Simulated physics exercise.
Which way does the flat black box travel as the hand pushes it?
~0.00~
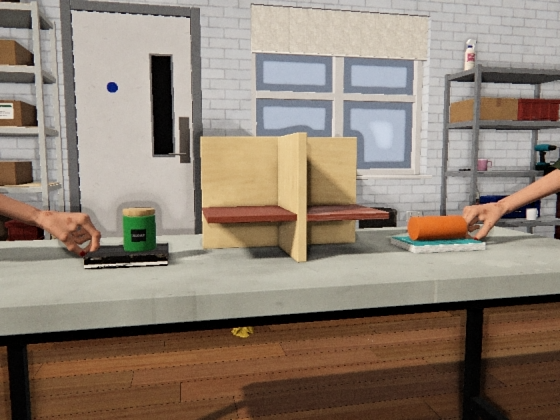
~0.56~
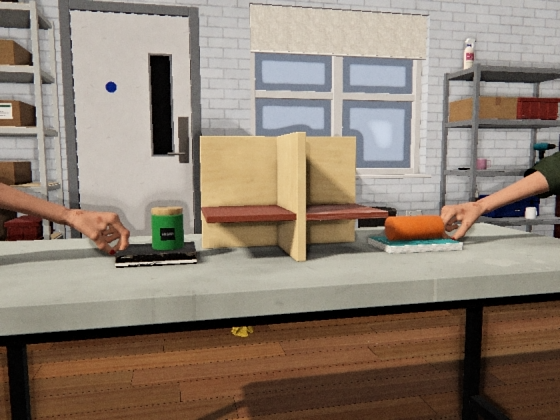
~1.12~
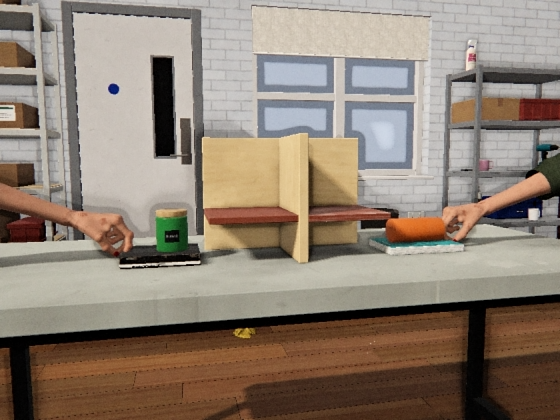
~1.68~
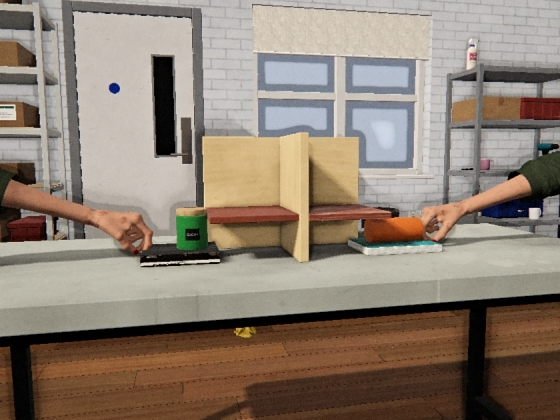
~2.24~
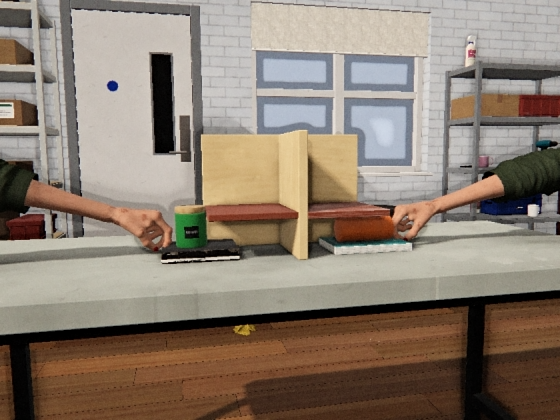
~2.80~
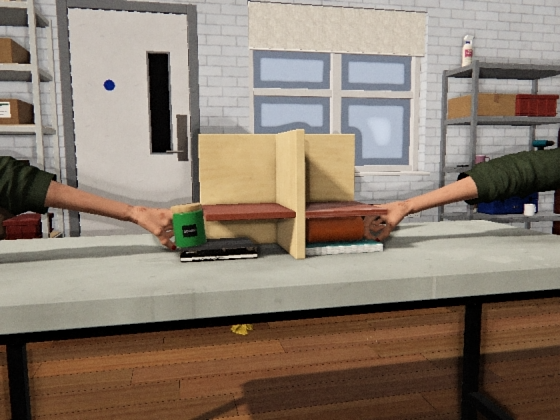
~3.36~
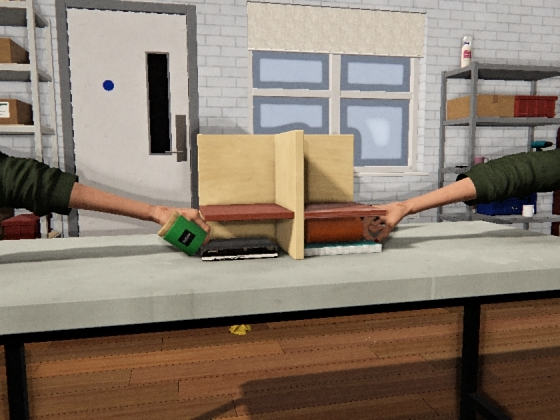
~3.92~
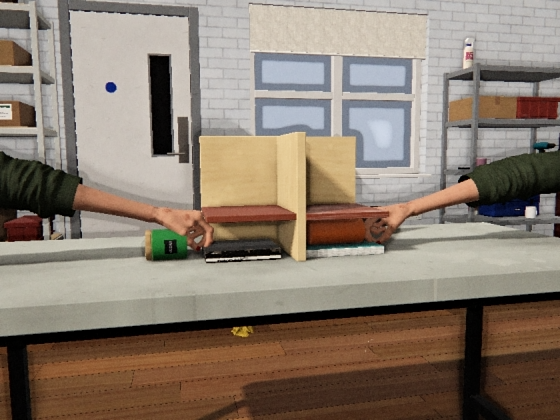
The black box moves to the right, sliding in under the left side of the low shelf.
